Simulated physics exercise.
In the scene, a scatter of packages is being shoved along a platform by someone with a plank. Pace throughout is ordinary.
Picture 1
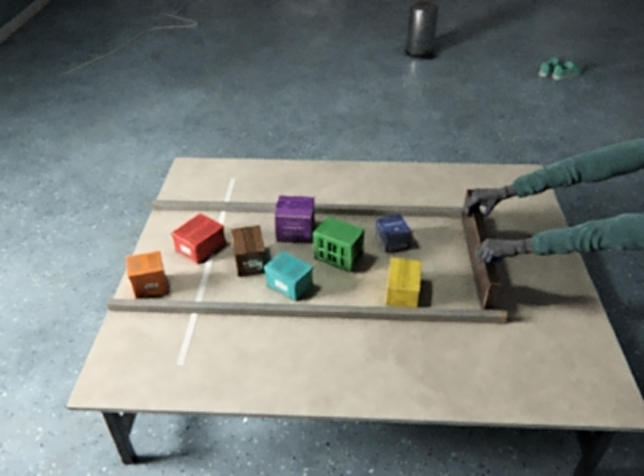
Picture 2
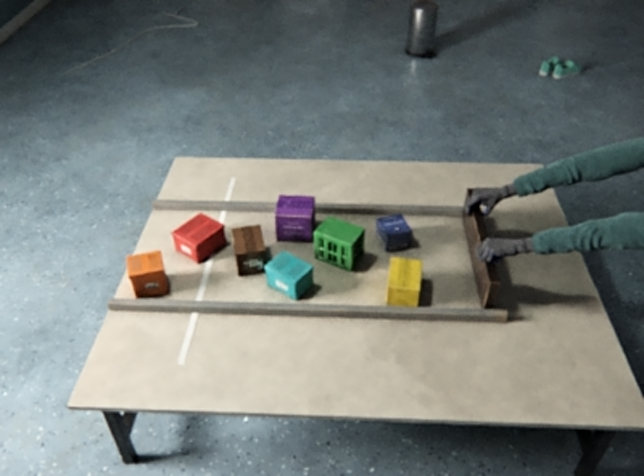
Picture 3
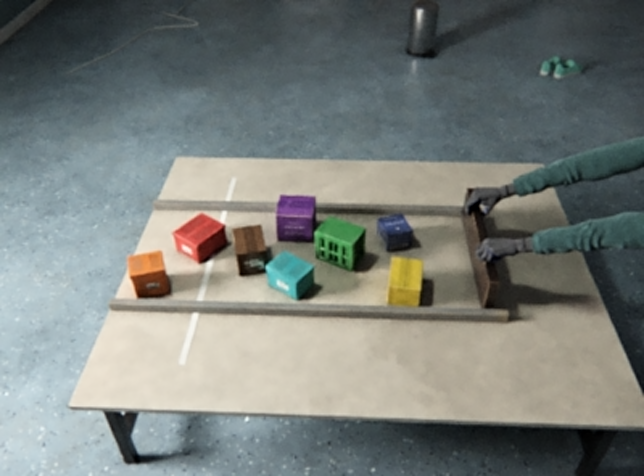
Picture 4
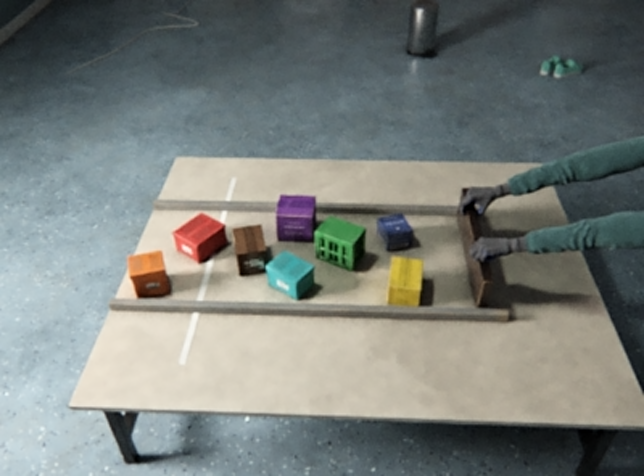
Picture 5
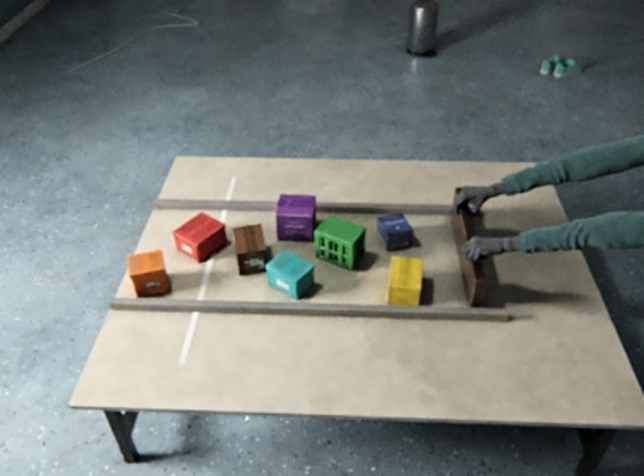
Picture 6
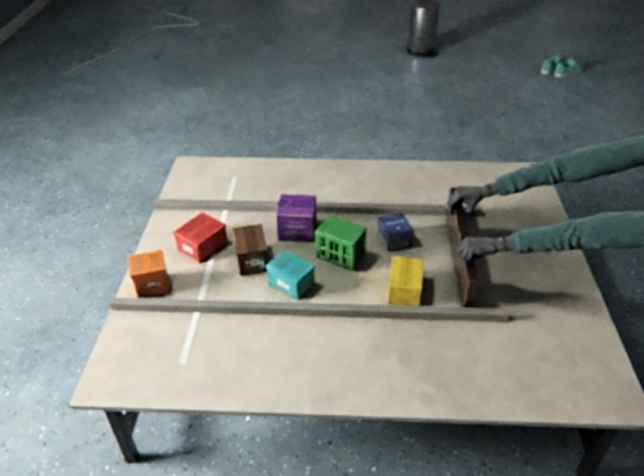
On a pale tabletop standing on a speckled blue-grey floor, seen from above at an angle, two rails run lengthwise across a white tape line. Between them sit orange, red, brown, purple, turquoise, green, navy and yellow boxes, scattered from left to right. Gloved hands in green sleeves slide an upright plank slightly leftward from the right end, while the boxes and view stay practically still.
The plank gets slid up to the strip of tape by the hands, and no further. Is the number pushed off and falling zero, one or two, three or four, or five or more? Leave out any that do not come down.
The tally of those that come down is below three but not nil.
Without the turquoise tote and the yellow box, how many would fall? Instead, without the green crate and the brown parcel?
Tally of falls: 1 for the first try, 1 for the second.
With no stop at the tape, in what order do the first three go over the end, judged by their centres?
Red tote, orange tote, brown parcel.
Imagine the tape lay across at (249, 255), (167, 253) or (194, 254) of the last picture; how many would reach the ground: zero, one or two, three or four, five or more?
Well, in the order given, it's none at all, five or more and one or two.
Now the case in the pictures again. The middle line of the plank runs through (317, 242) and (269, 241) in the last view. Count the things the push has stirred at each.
First 6, then 7.
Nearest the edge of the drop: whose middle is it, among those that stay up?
Orange tote.
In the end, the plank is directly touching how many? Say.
Count: 3.
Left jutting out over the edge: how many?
I make it 1.
Soon after, none off yet; orange tote at rest near (150, 275); red tote at rest near (201, 237); brown parcel at rest near (251, 250).
Then, none off yet; orange tote at rest near (150, 275); red tote at rest near (201, 237); brown parcel moved a little near (241, 246).
Further on, none off yet; orange tote at rest near (150, 275); red tote moved about its own width near (171, 237); brown parcel moved about its own width near (198, 243).
At rest, the number that fall off is one or two; fallen, red tote.
